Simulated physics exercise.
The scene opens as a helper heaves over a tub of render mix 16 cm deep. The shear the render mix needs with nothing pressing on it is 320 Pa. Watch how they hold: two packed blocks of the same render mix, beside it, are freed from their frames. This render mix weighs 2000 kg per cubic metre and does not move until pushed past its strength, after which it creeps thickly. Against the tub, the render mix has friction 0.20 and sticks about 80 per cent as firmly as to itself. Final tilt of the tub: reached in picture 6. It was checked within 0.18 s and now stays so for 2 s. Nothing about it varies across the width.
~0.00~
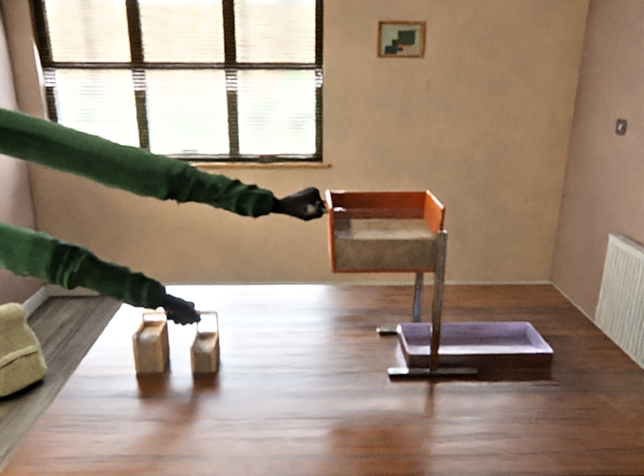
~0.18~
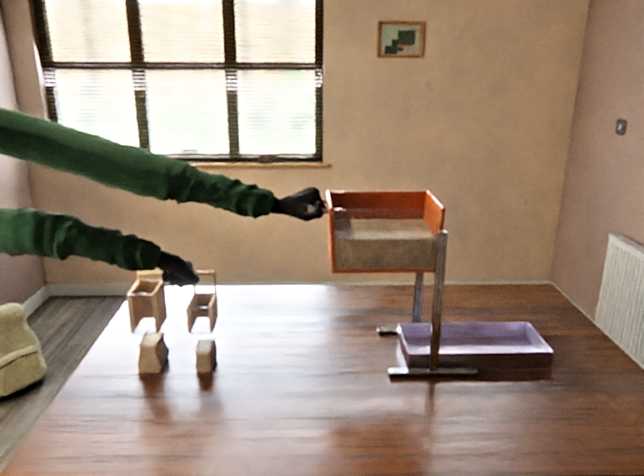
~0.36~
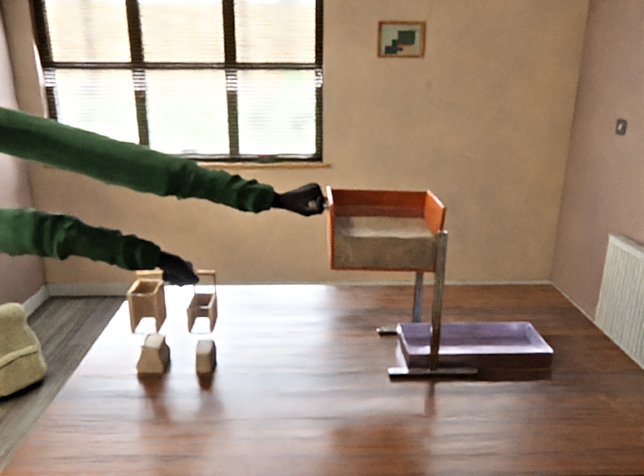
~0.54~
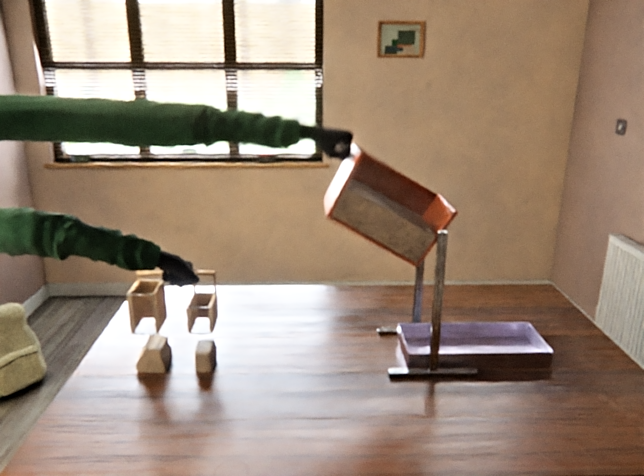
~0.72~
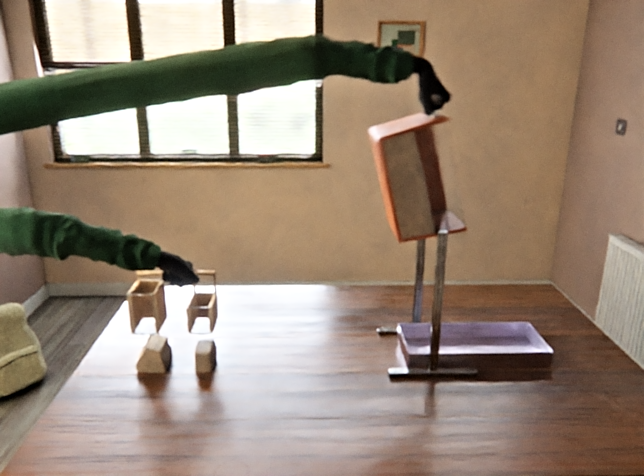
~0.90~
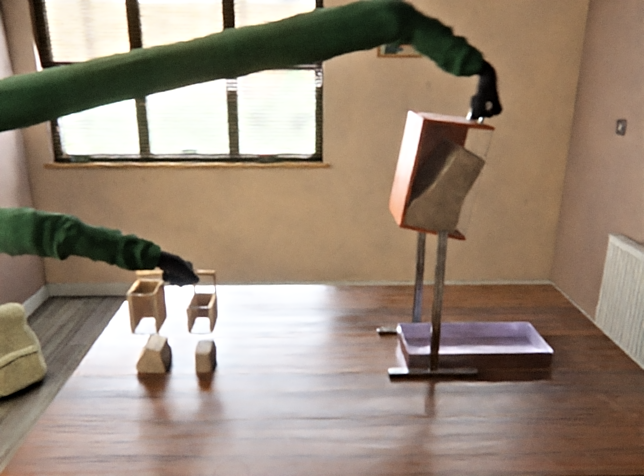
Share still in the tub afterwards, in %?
31 %.
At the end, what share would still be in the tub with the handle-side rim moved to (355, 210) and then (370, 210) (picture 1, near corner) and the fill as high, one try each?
First try about 40 per cent, second around 45 per cent.
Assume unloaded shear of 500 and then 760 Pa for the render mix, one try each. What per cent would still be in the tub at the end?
It'd be some 35 percent the first time and some 40 percent the second.
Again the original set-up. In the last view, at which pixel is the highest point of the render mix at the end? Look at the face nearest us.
Around (431, 211).
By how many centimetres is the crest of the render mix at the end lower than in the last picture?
16 cm or so.
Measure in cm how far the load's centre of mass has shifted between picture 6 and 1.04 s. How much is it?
I'd put the distance at about 13 centimetres.
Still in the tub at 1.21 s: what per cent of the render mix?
Roughly 30 per cent.
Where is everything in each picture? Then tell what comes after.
The first picture shows handle-side rim at (333, 209), tilt 0 degrees; crest of the render mix at (399, 238); block heights 9.6 cm, 6.2 cm (left to right).
The second picture shows handle-side rim at (333, 209), tilt 0 degrees; crest of the render mix at (399, 238); block heights 8.5 cm, 6.1 cm (left to right).
The third picture shows handle-side rim at (334, 205), tilt 2 degrees; crest of the render mix at (339, 236); block heights 7.8 cm, 6.1 cm (left to right).
The fourth picture shows handle-side rim at (362, 158), tilt 30 degrees; crest of the render mix at (349, 190); block heights 7.5 cm, 6.1 cm (left to right).
The fifth picture shows handle-side rim at (447, 121), tilt 76 degrees; crest of the render mix at (410, 134); block heights 7.4 cm, 6.1 cm (left to right).
The sixth picture shows handle-side rim at (493, 131), tilt 99 degrees; crest of the render mix at (463, 149); block heights 7.4 cm, 6.1 cm (left to right).
After 1.04 s, the tub is at 100 degrees and holds 43 %.
After 1.21 s, the tub is at 100 degrees and holds 31 %.
After 1.38 s, the tub is at 100 degrees and holds 31 %.
After 1.55 s, the tub is at 100 degrees and holds 31 %.
After 2.90 s, the tub is at 100 degrees and holds 31 %.
